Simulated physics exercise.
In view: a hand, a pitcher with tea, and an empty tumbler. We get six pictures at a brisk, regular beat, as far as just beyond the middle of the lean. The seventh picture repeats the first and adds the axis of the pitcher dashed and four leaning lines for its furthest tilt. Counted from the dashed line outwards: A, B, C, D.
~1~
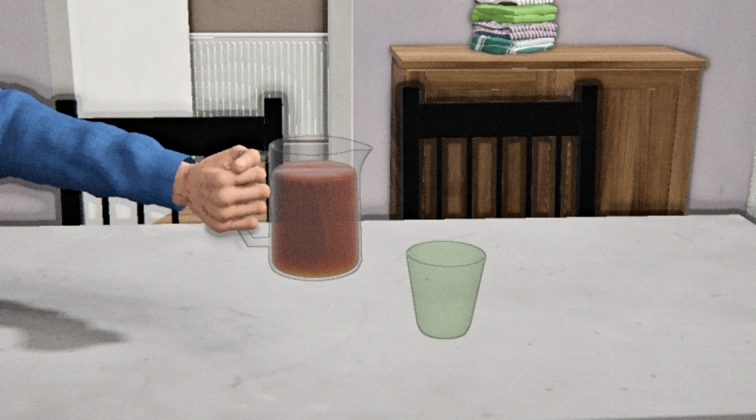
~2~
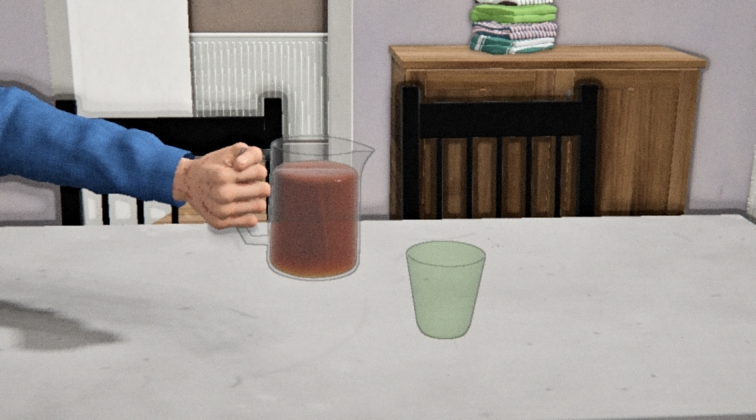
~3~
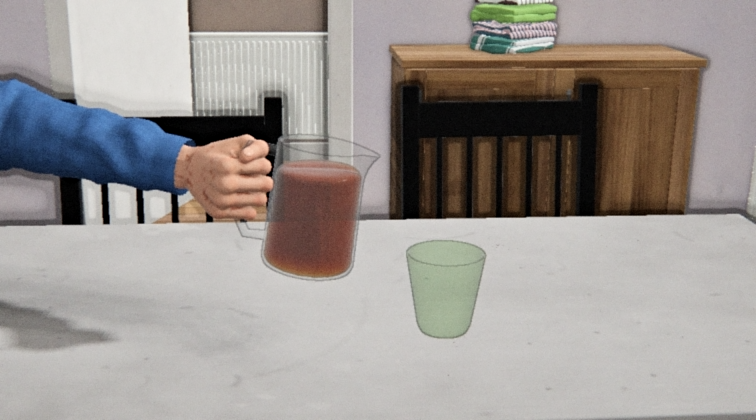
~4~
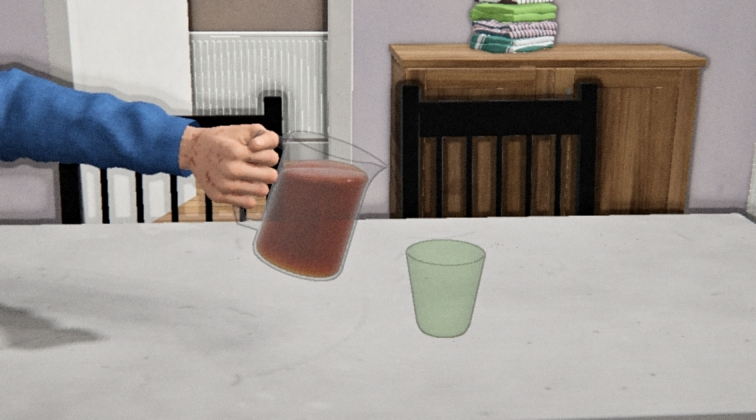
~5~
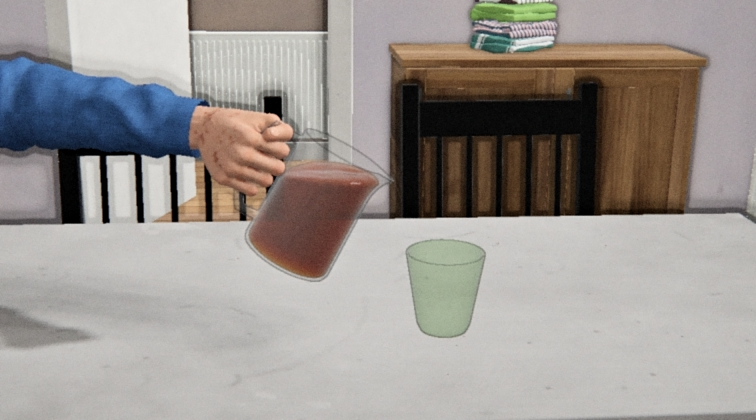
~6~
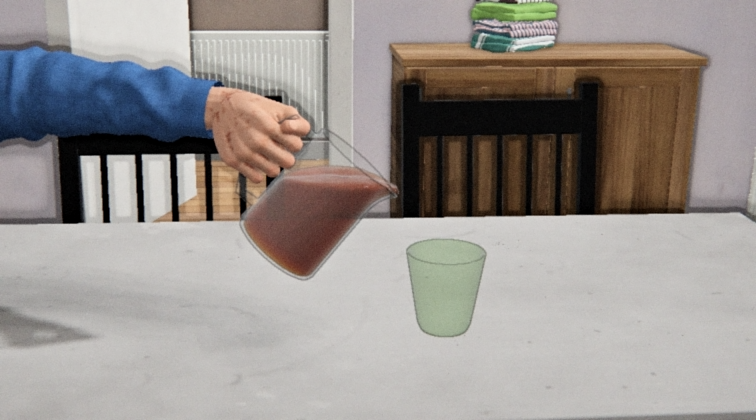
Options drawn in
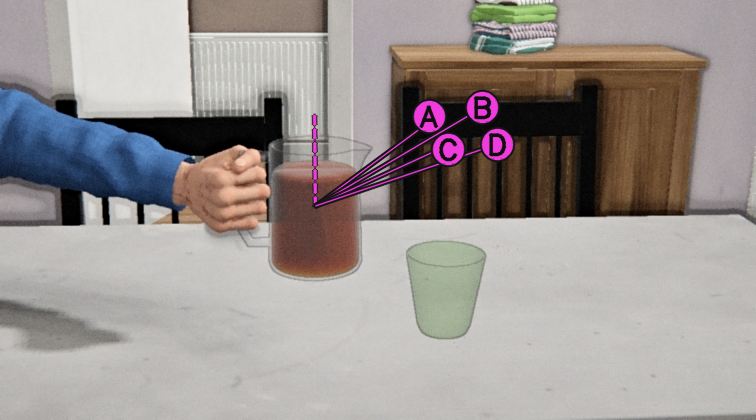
At a pale table, a hand tilts a pitcher of tea rightward until tea reaches its lip.
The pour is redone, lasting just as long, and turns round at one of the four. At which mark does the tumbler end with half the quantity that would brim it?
Go for B.
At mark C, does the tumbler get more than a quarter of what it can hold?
Yes.
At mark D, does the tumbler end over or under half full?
Over half.
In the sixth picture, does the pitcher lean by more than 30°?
Yes, it does.
In magenta, A at (418, 130); B at (467, 116); C at (431, 152); D at (481, 149).
Choosing A, the tumbler ends with about 34 % of what it can hold.
Choosing B, the tumbler ends with about 49 % of what it can hold.
Choosing C, the tumbler ends with about 65 % of what it can hold.
Choosing D, the tumbler ends with about 81 % of what it can hold; 3 % of the tea is spilt.
